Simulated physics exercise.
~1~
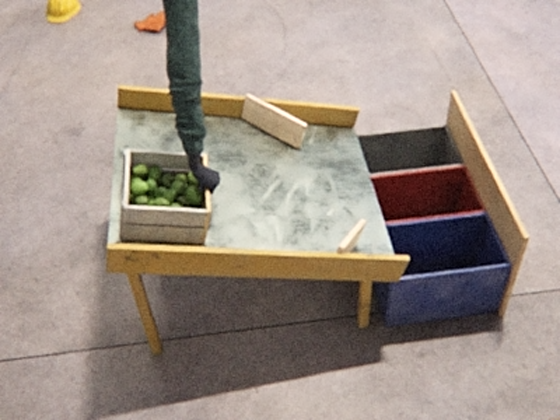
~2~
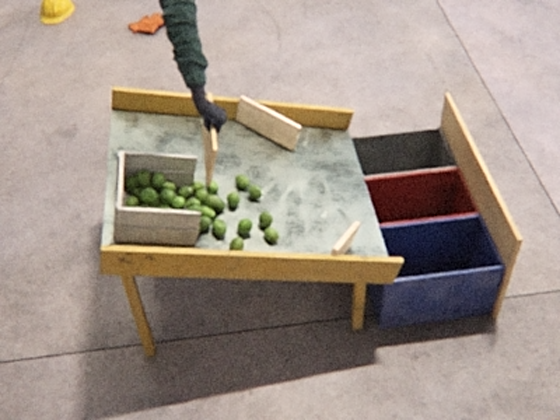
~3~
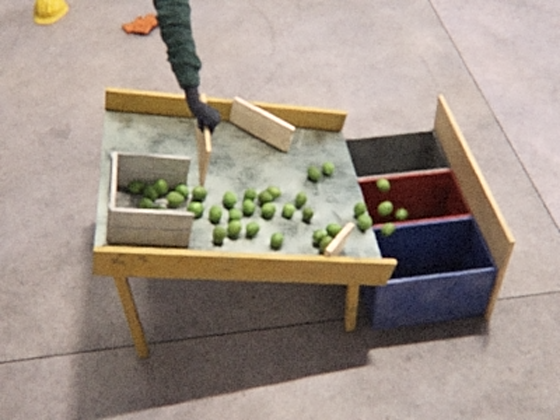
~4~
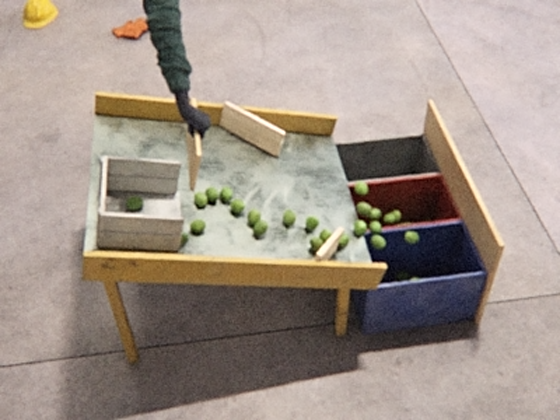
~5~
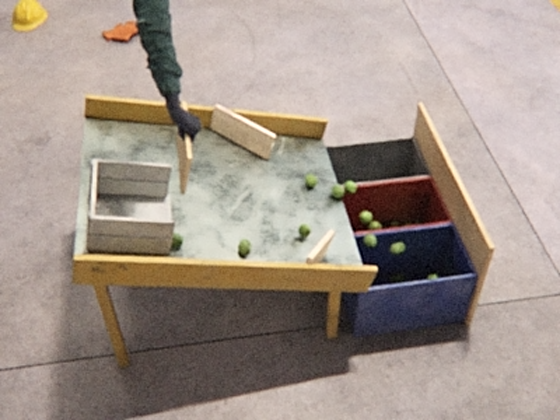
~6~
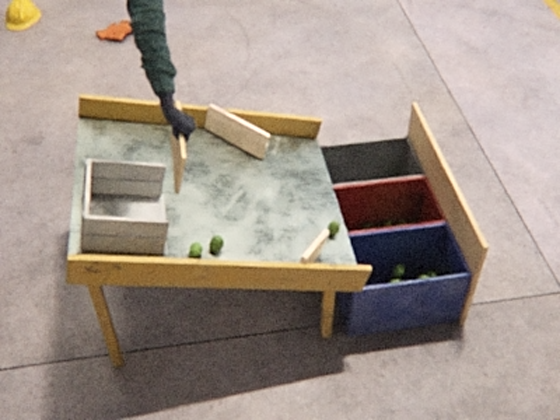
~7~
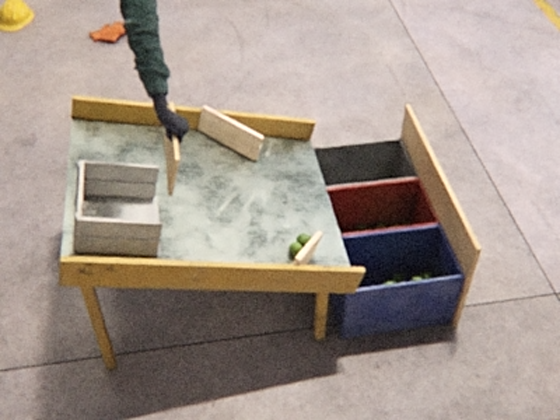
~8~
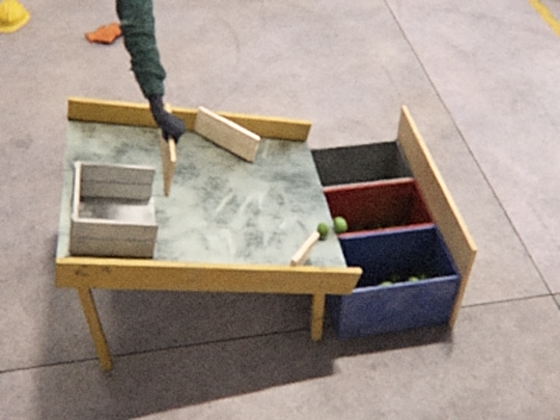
On a sloping table, a gloved hand lifted the gate of a white pen, and green limes rolled down past two angled boards into the bins at the bottom, mostly the red and blue ones, until only a couple lingered near the lower edge.
